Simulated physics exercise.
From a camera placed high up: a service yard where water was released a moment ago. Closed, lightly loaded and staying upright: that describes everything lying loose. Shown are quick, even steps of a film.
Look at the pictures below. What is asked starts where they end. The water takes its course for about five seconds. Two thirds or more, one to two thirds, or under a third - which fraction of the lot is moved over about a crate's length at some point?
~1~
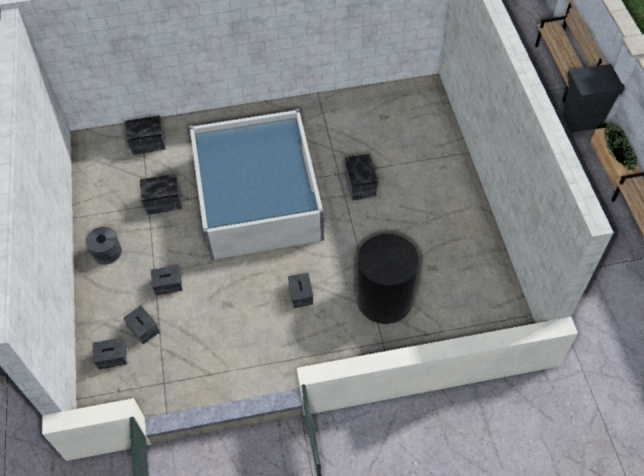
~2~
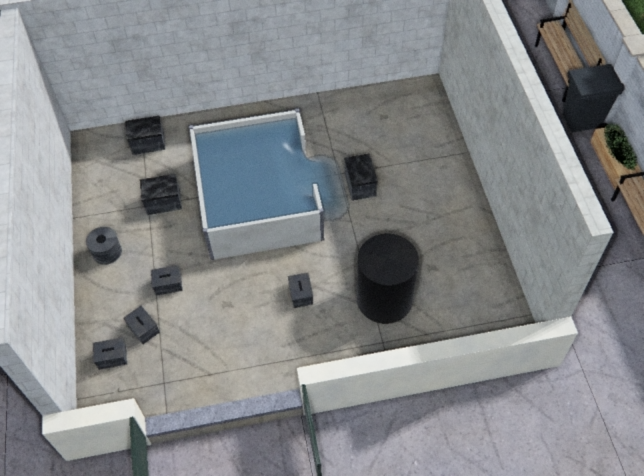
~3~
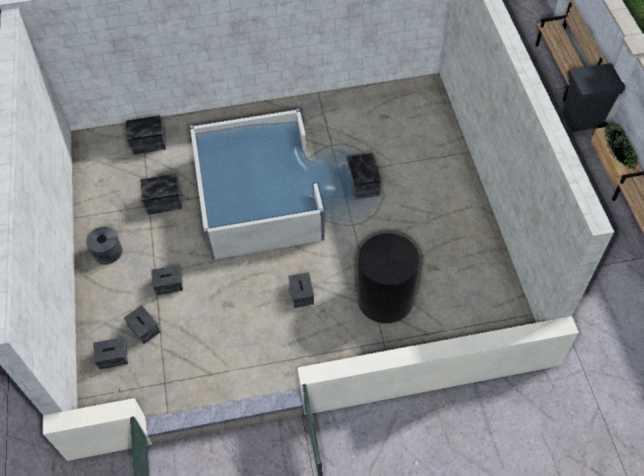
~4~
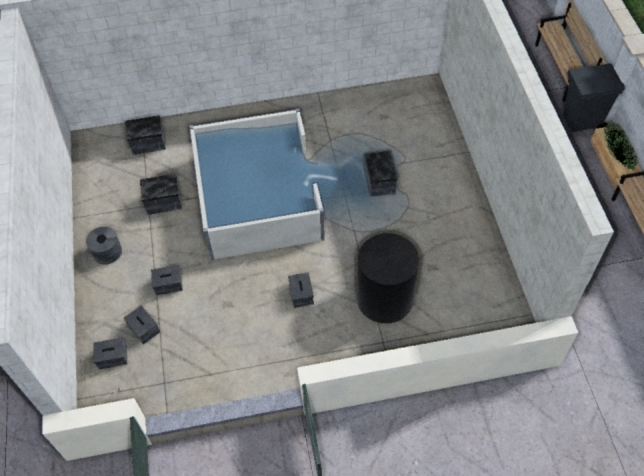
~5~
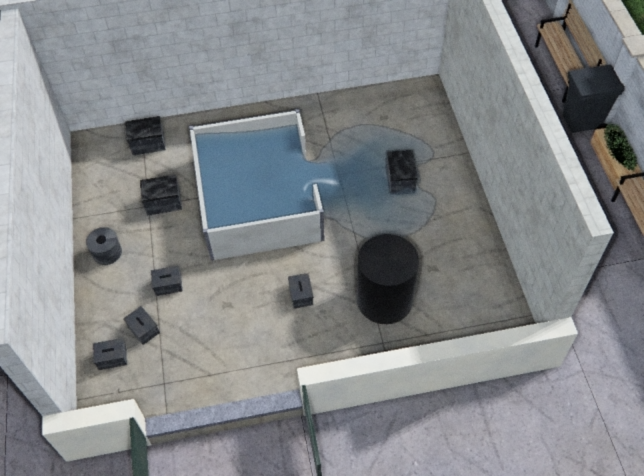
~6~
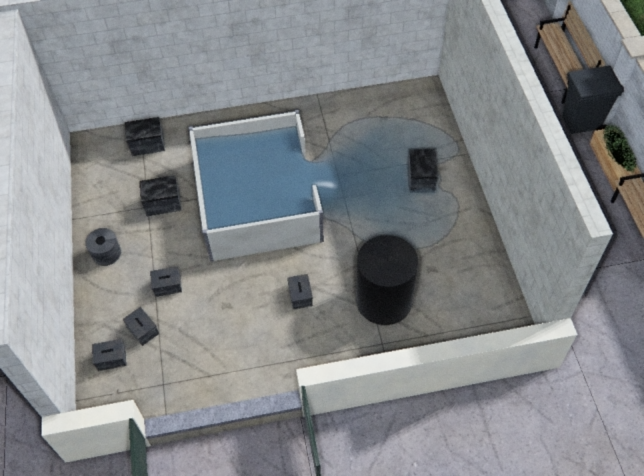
The share moved far is below one third.
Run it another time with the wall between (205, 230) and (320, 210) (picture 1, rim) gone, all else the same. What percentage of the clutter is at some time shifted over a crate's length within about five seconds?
Roughly 40 %.
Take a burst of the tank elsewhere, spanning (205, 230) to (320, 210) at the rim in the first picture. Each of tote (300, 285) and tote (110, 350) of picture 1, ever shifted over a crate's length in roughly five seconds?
The first: Cleared that distance; the second: Cleared that distance.
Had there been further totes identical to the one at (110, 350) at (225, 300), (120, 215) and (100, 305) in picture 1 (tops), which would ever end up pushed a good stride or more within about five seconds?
Twin one: Barely shifts; twin two: Barely shifts; twin three: Barely shifts.
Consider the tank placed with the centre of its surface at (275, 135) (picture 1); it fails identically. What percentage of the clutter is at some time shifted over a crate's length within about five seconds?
About 0 %.
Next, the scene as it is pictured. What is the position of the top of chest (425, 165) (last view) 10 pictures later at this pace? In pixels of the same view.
The top ends up somewhere near (467, 158).
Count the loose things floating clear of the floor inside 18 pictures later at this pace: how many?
The tally stands at 1.
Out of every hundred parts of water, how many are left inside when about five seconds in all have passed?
Roughly 100 in a hundred.
A moment on, 1 of 8 are well off their spots; 0 afloat.
Next, 1 of 8 are well off their spots; 1 afloat.
Later, 1 of 8 are well off their spots; 1 afloat.
In the end, 1 of 8 are well off their spots, and 1 have been at some point; 1 afloat.
